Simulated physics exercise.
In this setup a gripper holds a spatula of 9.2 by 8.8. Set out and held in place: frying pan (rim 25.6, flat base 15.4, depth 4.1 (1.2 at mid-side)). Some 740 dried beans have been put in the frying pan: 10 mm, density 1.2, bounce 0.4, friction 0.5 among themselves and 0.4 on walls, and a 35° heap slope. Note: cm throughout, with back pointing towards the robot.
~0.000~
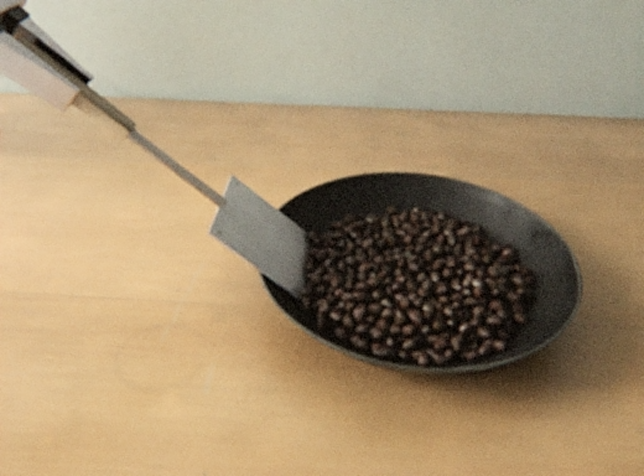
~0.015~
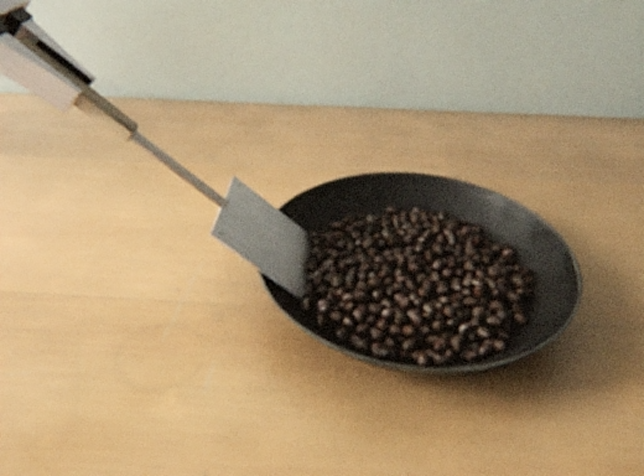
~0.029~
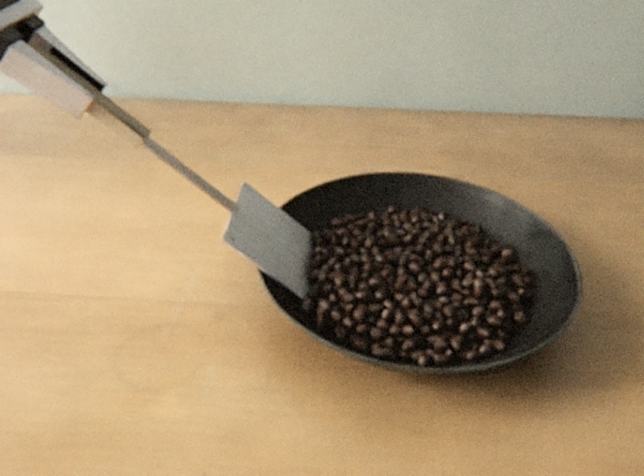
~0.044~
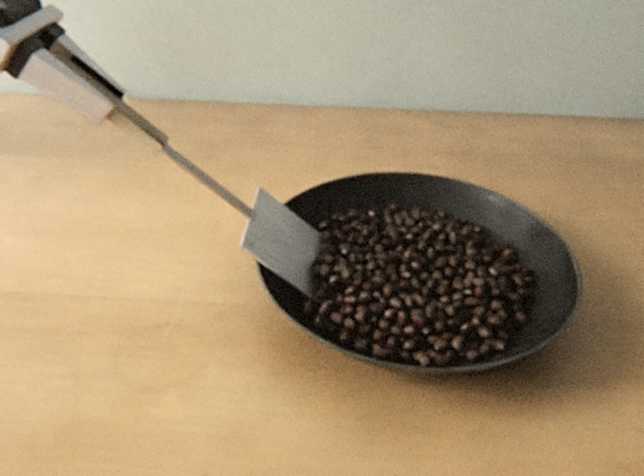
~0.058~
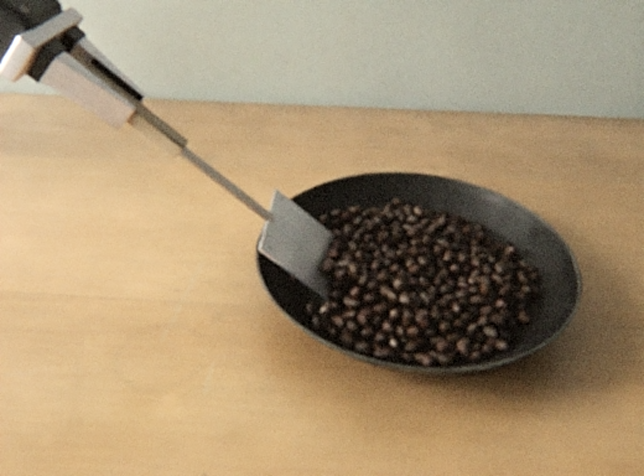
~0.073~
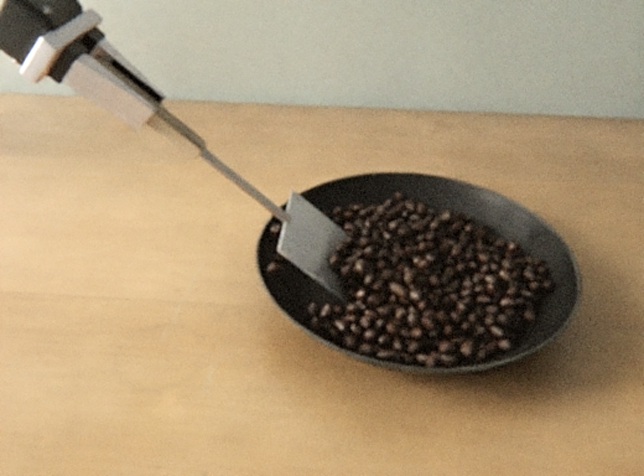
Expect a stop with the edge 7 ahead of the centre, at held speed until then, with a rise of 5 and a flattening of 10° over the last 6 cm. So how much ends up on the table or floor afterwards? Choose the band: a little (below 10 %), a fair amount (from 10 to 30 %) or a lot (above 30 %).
It is a fair amount, from 10 to 30 %.
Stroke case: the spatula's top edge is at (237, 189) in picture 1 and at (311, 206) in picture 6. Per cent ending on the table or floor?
Around 20 per cent finishes on the table or floor.
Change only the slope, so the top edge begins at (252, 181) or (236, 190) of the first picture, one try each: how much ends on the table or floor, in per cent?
Some 25 and 20 per cent.
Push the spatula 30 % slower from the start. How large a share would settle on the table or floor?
I'd expect near 15 per cent.
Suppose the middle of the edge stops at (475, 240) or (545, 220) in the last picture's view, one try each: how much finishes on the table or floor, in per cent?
The two tries give near 15 and near 35 in a hundred.
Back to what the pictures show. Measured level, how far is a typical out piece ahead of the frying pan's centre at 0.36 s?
The distance is around 24 cm.
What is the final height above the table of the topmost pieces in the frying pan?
Roughly 5.0 centimetres.
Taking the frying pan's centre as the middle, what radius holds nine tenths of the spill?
Around 45 centimetres.
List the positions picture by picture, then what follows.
Spatula top edge at (221, 202), sloping 42°; upper third of the load around (413, 268), from x 305 to 530, top at y 210; 737 in the frying pan, in the first frame.
Spatula top edge at (223, 203), sloping 42°; upper third of the load around (413, 268), from x 305 to 530, top at y 210, in the second frame.
Spatula top edge at (233, 208), sloping 42°; upper third of the load around (410, 266), from x 305 to 530, top at y 210, in the third frame.
Spatula top edge at (250, 214), sloping 42°; upper third of the load around (410, 266), from x 305 to 530, top at y 210, in the fourth frame.
Spatula top edge at (268, 217), sloping 42°; upper third of the load around (413, 263), from x 290 to 535, top at y 200, in the fifth frame.
Spatula top edge at (286, 218), sloping 42°; upper third of the load around (417, 262), from x 275 to 550, top at y 195; 737 in the frying pan, in the sixth frame.
After 0.11 s, sloping 42°, highest piece 8 above the table; 735 in the frying pan, 2 on the blade or in flight.
After 0.14 s, sloping 38°, highest piece 10 above the table; 734 in the frying pan, 3 on the blade or in flight.
After 0.36 s, sloping 32°, highest piece 7 above the table; 601 in the frying pan, 125 on the table or floor, 11 on the blade or in flight.
After 1.41 s, sloping 32°, highest piece 5 above the table; 601 in the frying pan, 136 on the table or floor.
At rest, 601 in the frying pan, 136 on the table or floor. That is 18 % on the table or floor.
